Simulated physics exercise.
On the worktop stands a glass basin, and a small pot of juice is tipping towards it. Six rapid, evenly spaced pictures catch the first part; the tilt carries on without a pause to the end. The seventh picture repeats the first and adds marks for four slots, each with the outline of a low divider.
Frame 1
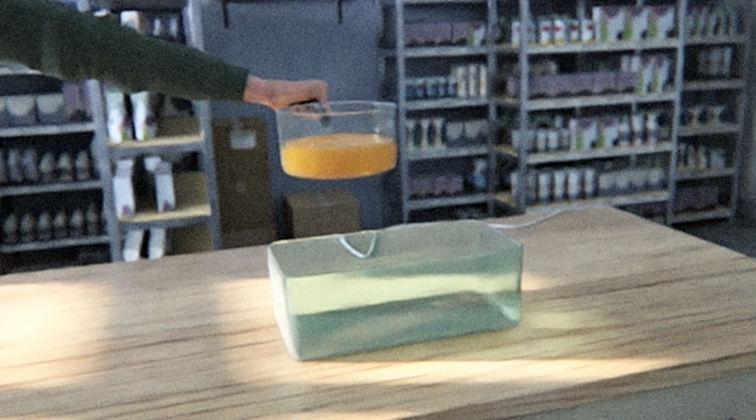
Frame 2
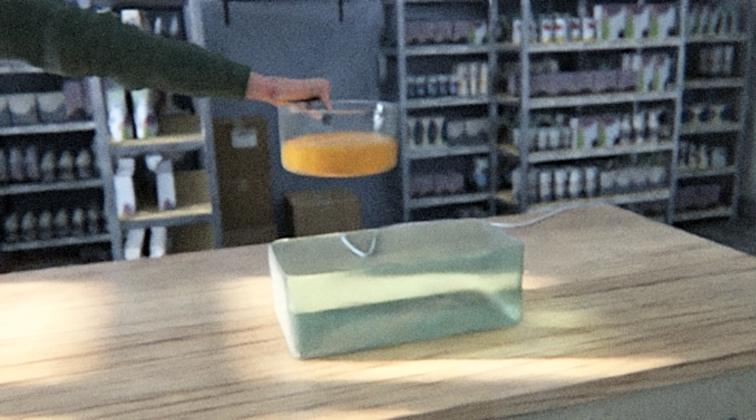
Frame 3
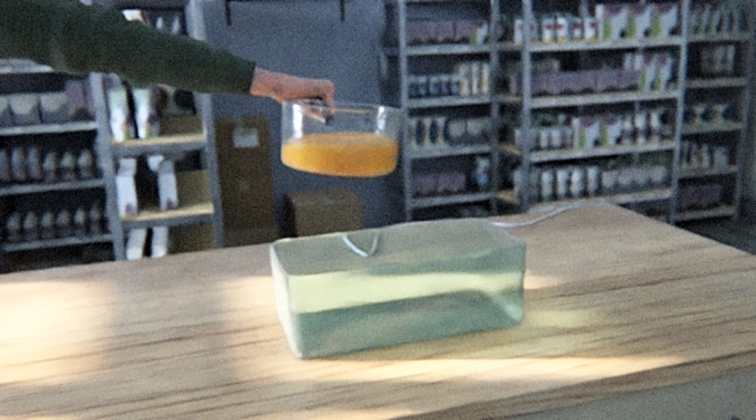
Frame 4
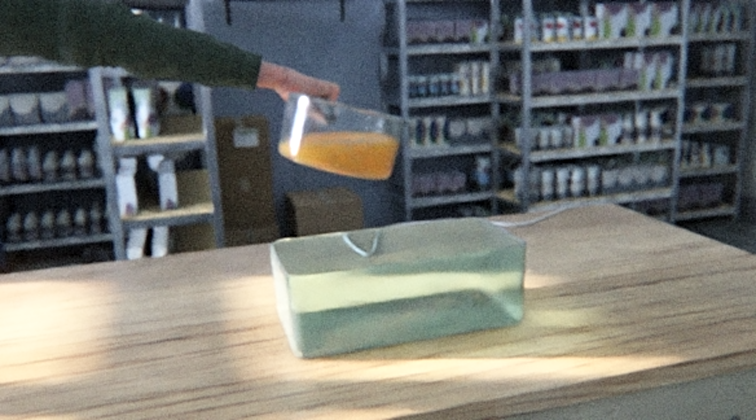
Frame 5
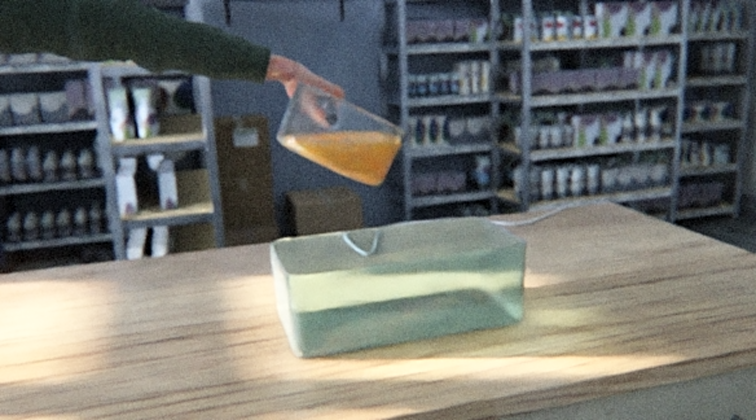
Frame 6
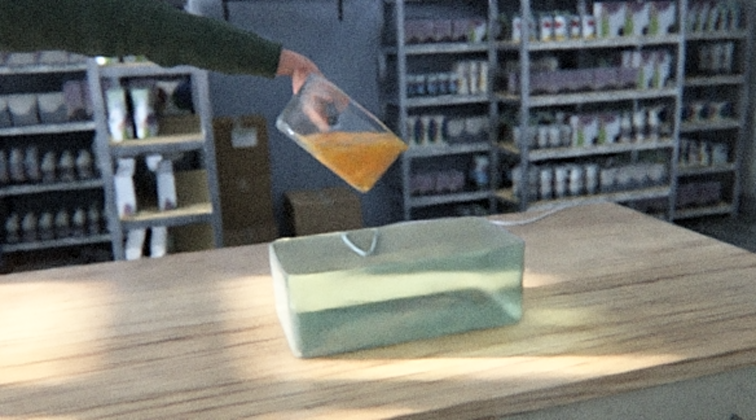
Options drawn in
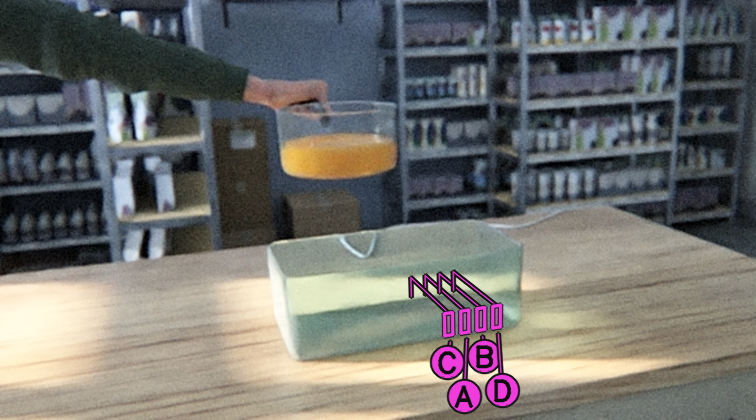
Above a glass basin on a wooden worktop, a hand steadily tilts a pot of orange juice rightward.
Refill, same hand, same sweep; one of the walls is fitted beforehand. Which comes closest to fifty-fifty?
The best slot is C.
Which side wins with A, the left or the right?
The left one.
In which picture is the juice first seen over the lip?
In picture 6.
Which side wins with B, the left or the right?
More ends on the left.
On the marked copy, A at (466, 338); B at (482, 336); C at (450, 341); D at (498, 333).
If A is chosen, about 74 % ends left of the wall and 25 % right of it.
If B is chosen, about 92 % ends left of the wall and 7 % right of it.
If C is chosen, about 46 % ends left of the wall and 53 % right of it.
If D is chosen, about 91 % ends left of the wall and 8 % right of it.
